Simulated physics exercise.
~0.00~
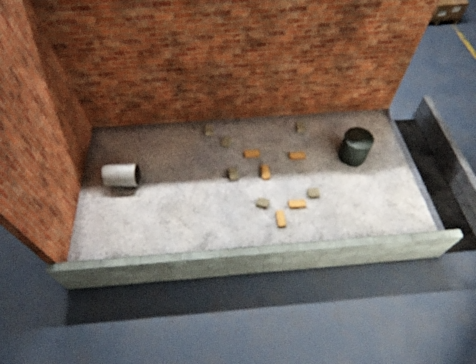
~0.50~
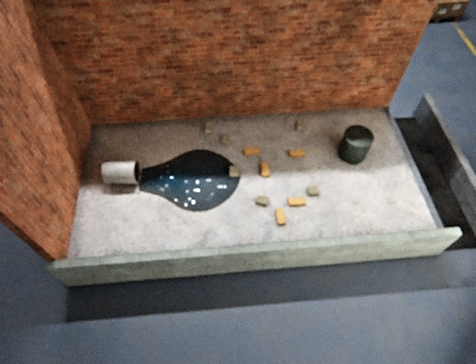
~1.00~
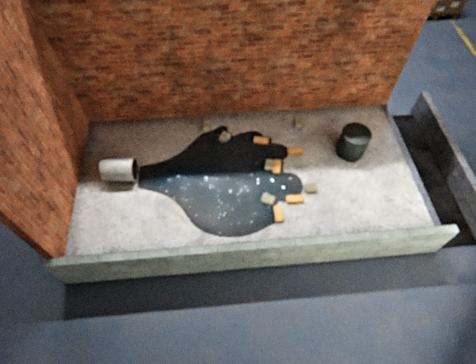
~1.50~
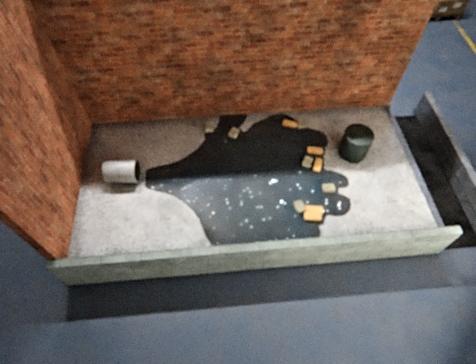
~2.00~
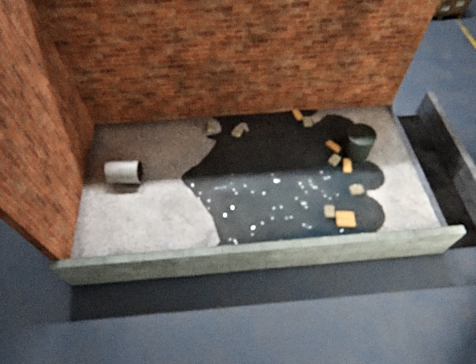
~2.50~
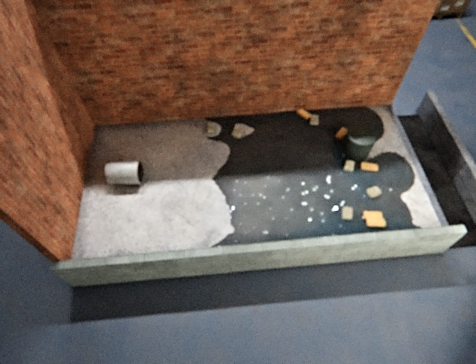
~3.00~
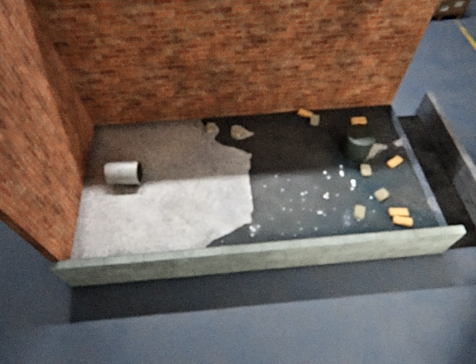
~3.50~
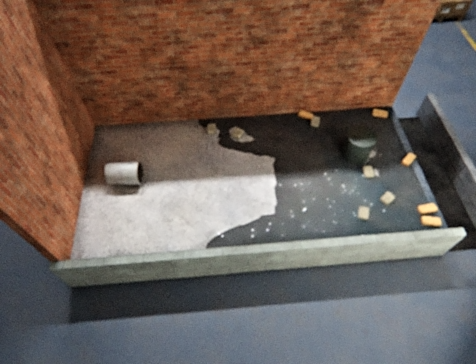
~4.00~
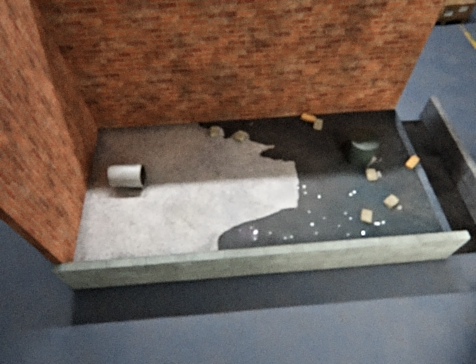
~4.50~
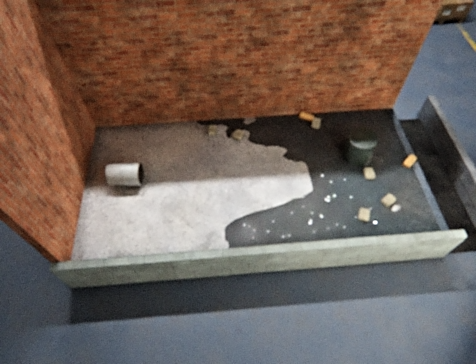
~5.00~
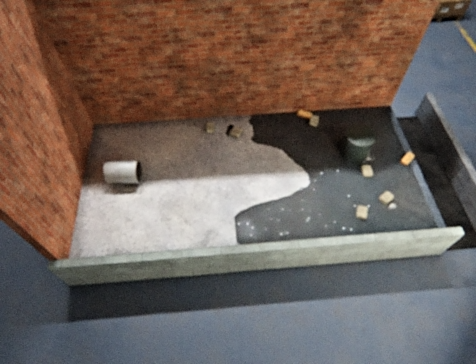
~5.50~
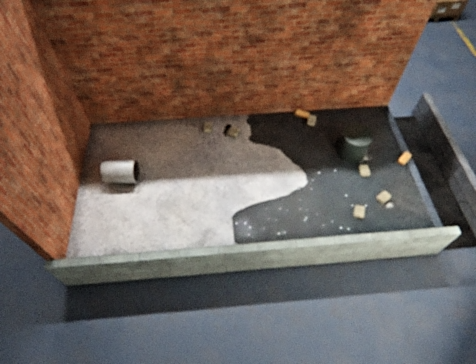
Water pours from a pale grey pipe at the left of a walled concrete floor, seen from above in a packing shed, with brick walls behind and beside it and a low pale ledge in front. Small orange and grey-brown blocks lie scattered near the middle, and a dark green drum stands at the right. The dark sheet, dotted with white specks, spreads rightward, reaches the blocks and pushes most of them along. It then draws away from the pipe and gathers around the drum. Two orange blocks vanish at the right edge, while the others settle and the water lies still.
